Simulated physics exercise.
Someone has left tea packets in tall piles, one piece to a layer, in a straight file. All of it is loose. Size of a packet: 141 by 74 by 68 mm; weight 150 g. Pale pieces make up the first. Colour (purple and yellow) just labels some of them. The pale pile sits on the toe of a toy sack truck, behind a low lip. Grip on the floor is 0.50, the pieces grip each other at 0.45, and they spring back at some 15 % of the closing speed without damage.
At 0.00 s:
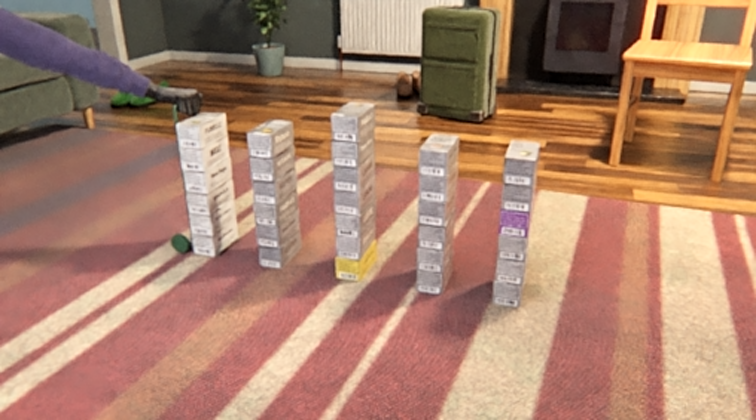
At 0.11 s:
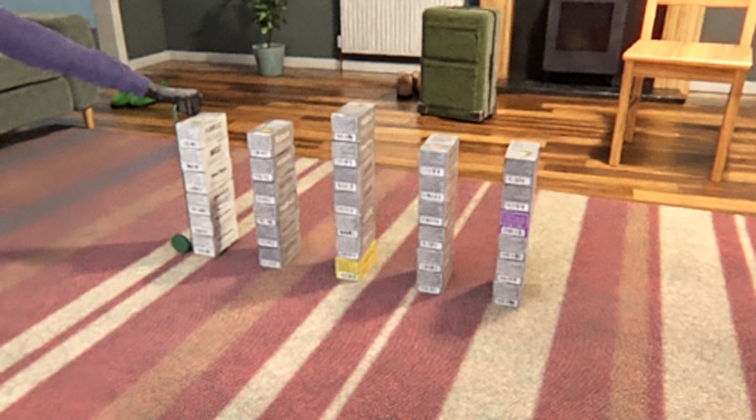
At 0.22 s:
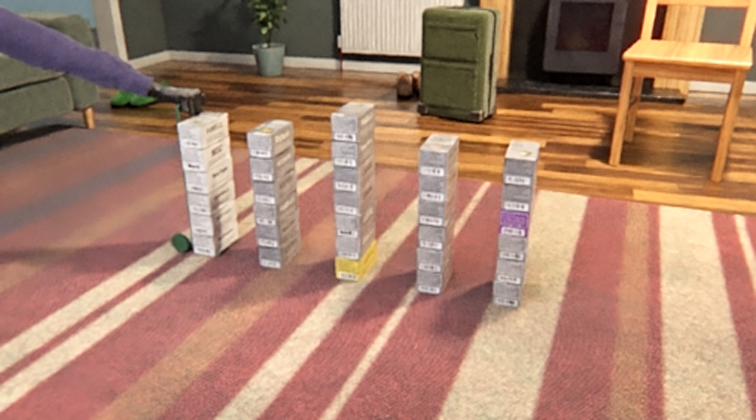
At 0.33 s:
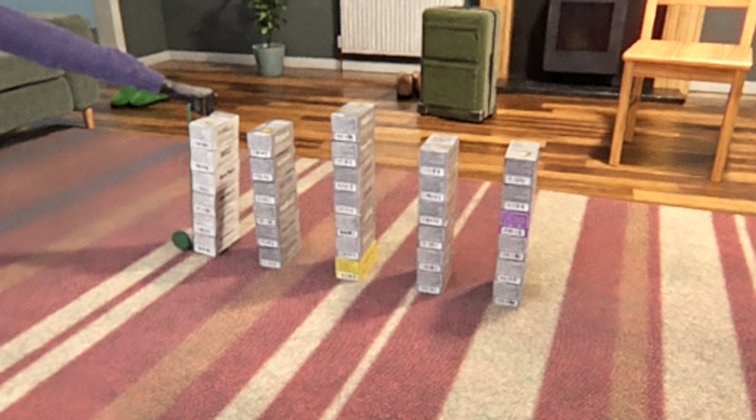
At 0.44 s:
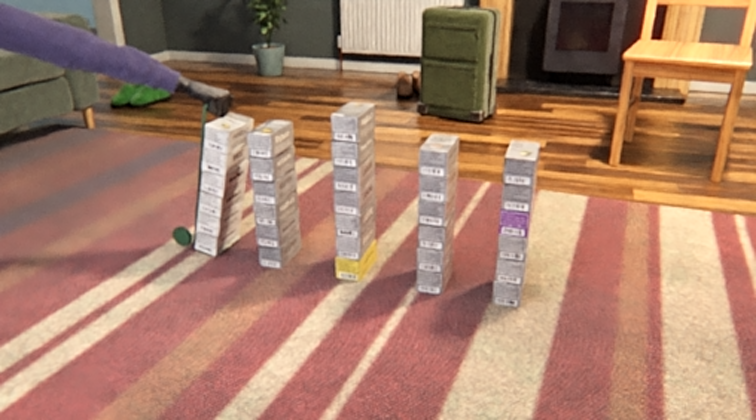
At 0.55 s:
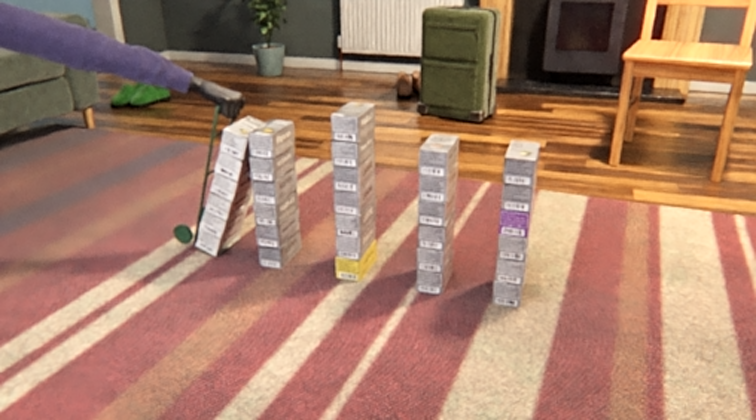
A gloved hand on a purple-sleeved arm at the left slowly tilts the pale pile of small packets to the right, its top leaning over to the neighbouring pile. Four grey piles stand still in a row beside it, one with a yellow packet at its base, the rightmost with a purple one midway. The steady, slightly raised view shows a striped rug in a living room with a green suitcase and wooden chair behind.
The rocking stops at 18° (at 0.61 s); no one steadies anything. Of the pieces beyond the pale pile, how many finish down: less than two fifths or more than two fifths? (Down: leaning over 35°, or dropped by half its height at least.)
The part is more than two fifths.
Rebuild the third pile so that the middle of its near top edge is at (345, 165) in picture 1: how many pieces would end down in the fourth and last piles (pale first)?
Then fourth 6, last 5.
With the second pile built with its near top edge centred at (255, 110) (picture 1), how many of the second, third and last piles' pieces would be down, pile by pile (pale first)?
In that case second 6, third 7, last 6.
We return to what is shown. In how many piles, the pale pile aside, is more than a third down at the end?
The count is 4.
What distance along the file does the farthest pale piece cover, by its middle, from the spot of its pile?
About 42 cm.
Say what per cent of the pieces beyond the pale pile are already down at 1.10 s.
20 per cent by then.
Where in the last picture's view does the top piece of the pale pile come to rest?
Around (342, 233).
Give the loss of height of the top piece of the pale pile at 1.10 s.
Some 16 cm lower.
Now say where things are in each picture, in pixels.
In the first picture (pixels give the middle of a visible side), truck frame (178, 137) 0° forward; yellow packet (348, 270); purple packet (514, 224); none of the others has stirred.
The second picture shows truck frame (178, 137) 0° forward; purple packet (514, 224).
The third picture shows truck frame 1° forward; purple packet (514, 224).
The fourth picture shows truck frame (190, 136) 6° forward, top of the pale pile leaning 6°; purple packet (514, 224); none of the others has stirred.
The fifth picture shows truck frame (203, 136) 12° forward, top of the pale pile leaning 13°; purple packet (514, 224); none of the others has stirred.
The sixth picture shows truck frame (212, 137) 17° forward, top of the pale pile leaning 20°; purple packet (514, 224); yellow packet (348, 270); none of the others has stirred.
After 1.10 s, 6 of the pale pile down; 5 of the 25 other packets down; yellow packet 14° from how it stood.
After 1.60 s, 6 of the pale pile down; 21 of the 25 other packets down; yellow packet on its side; purple packet 32° from how it stood, 34 mm lower.
In the end (2.6 s), 6 of the pale pile down; 23 of the 25 other packets down; purple packet on its side; yellow packet on its side. That is 92 per cent. From the last view, middles, purple packet near (647, 296), yellow packet near (380, 261).
